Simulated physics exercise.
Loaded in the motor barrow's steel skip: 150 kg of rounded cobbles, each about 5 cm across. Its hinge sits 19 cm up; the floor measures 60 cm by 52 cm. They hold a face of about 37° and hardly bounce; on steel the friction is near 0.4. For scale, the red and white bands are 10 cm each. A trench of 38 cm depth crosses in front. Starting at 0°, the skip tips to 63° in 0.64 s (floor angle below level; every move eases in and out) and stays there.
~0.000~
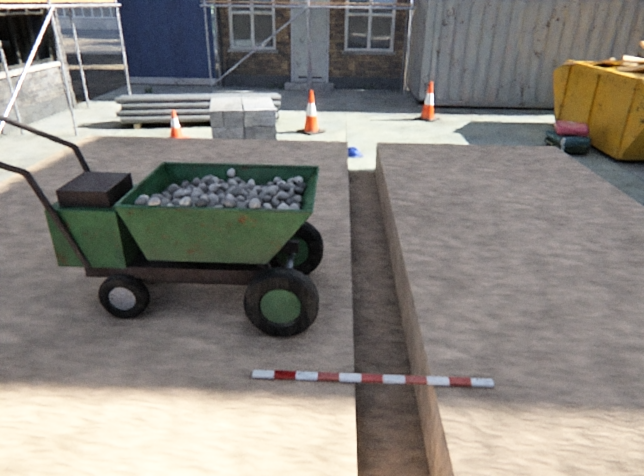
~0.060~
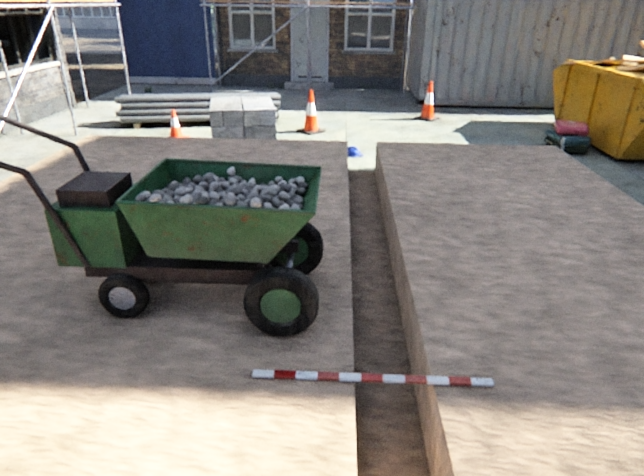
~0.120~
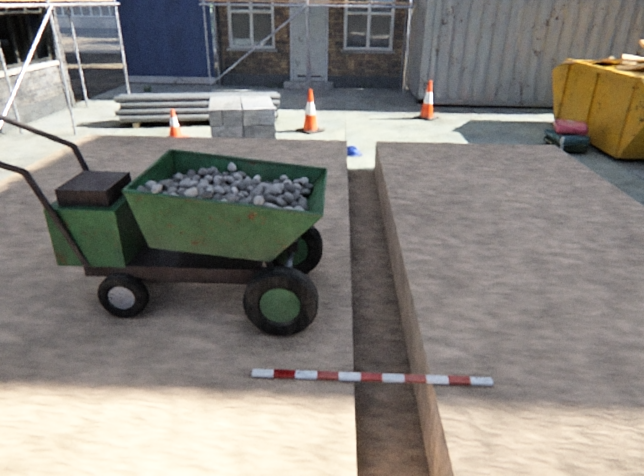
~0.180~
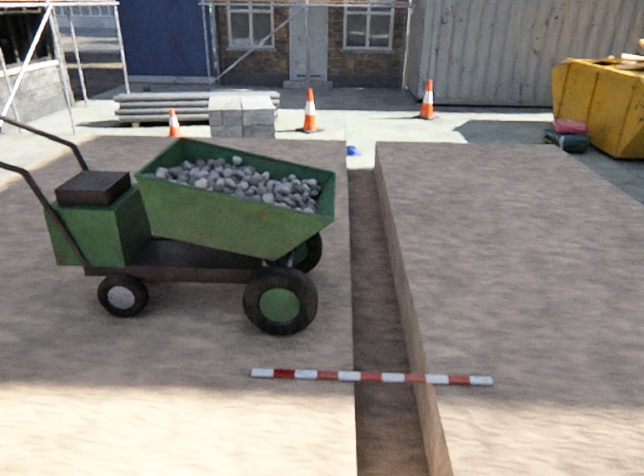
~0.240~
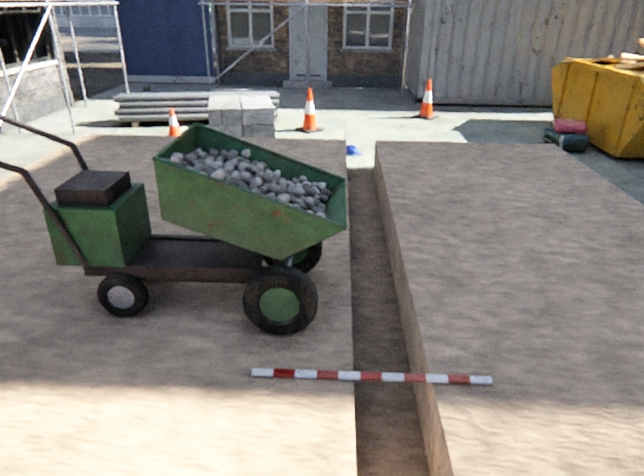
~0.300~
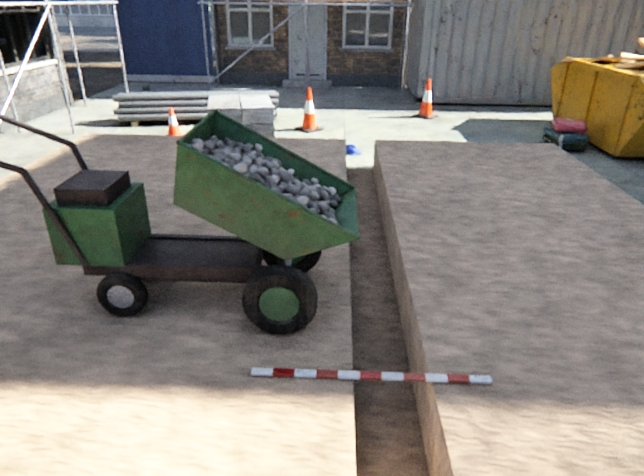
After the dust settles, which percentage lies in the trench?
Close to 38 in a hundred.
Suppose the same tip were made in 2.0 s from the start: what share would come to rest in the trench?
Then about 55 per cent.
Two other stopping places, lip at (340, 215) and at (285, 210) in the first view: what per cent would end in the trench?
Near 20 per cent from the first place, 55 from the second.
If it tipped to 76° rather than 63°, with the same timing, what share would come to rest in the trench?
In that case some 40 per cent.
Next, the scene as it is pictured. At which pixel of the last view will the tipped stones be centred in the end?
Around (431, 302).
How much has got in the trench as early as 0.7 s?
About 10 per cent by then.
After 0.5 s the floor is at 53°; 100 % in the skip; the foremost stones are at (364, 240).
After 0.7 s the floor is at 63°; 87 % in the skip, 9 % in the trench, 4 % past the trench; the foremost stones are at (442, 311).
After 1.1 s the floor is at 63°; 40 % in the skip, 14 % in the trench, 46 % past the trench; the foremost stones are at (547, 308).
After 3.0 s the floor is at 63°; 14 % in the skip, 38 % in the trench, 48 % past the trench; the foremost stones are past the picture's edge.
